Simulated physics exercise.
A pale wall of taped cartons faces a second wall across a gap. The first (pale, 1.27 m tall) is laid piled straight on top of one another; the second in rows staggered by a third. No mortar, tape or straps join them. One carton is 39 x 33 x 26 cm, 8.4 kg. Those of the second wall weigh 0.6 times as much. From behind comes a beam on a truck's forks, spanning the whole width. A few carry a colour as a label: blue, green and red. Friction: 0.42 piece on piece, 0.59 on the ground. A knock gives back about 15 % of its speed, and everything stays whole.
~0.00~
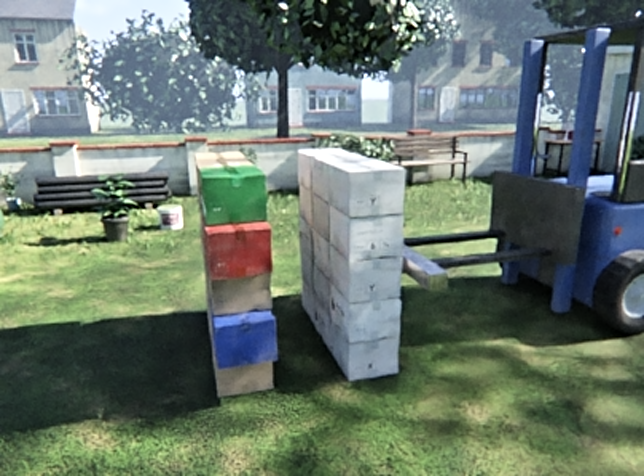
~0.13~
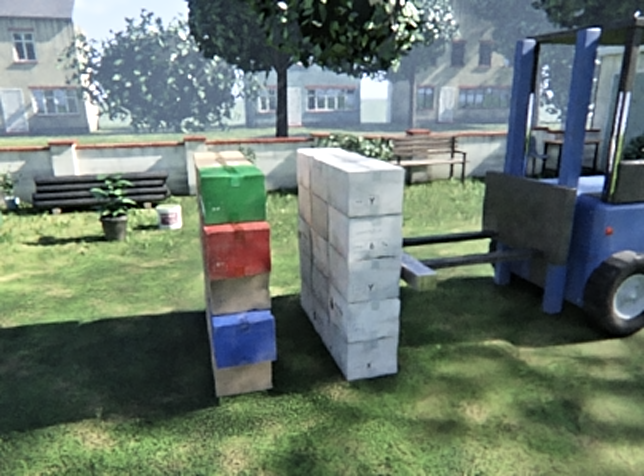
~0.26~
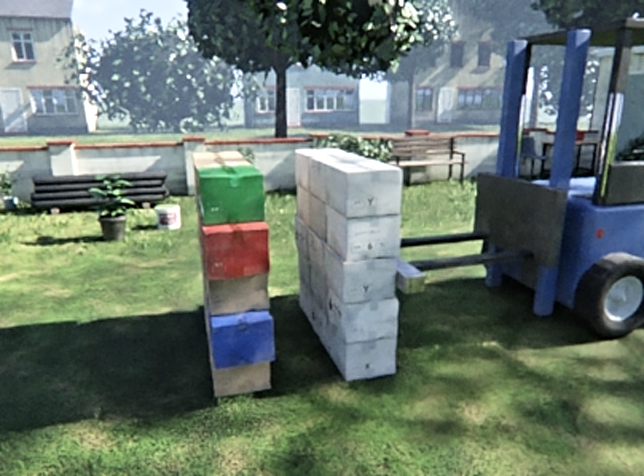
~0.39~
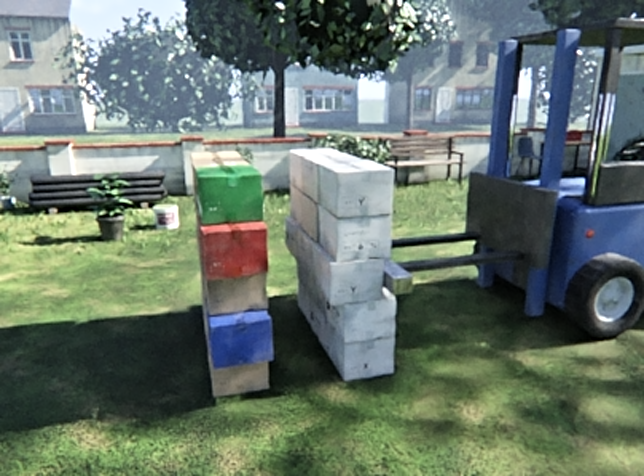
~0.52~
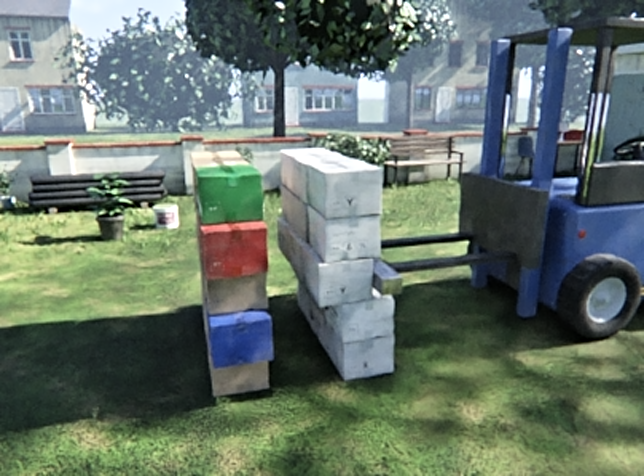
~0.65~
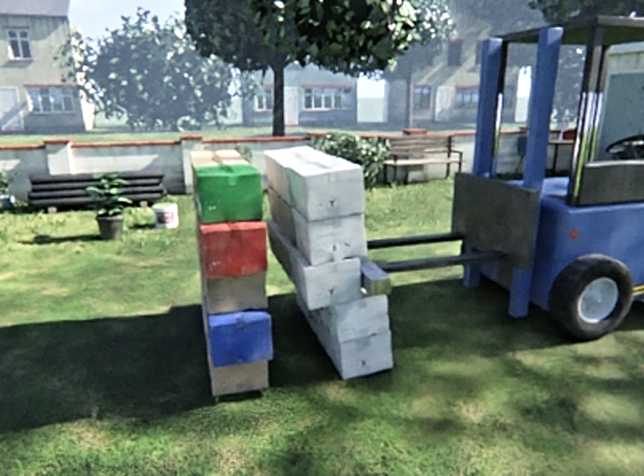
Blue forklift driving left across a lawn, its forks pushing the white box stack out of line toward the still, coloured stack.
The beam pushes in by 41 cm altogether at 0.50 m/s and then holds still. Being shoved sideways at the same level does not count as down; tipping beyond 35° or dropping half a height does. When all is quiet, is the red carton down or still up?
That carton falls.
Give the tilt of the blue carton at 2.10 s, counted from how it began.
Roughly 90°.
By 0.92 s, 0 of the pale wall down; none of the 15 cartons of the second wall down, 3 disturbed; red carton unmoved; green carton moved 7 cm.
By 1.46 s, 9 of the pale wall down; none of the 15 cartons of the second wall down, 14 disturbed; red carton tilted 20°; green carton tilted 20°.
By 1.76 s, 9 of the pale wall down; 14 of the 15 cartons of the second wall down; red carton tilted 50°, 25 cm lower; blue carton tilted 51°.
By 2.10 s, 9 of the pale wall down; 14 of the 15 cartons of the second wall down; red carton on its side; green carton on its side.
When it is over (3.4 s), 9 of the pale wall down; 13 of the 15 cartons of the second wall down; red carton upside down; green carton upside down; blue carton on its side.
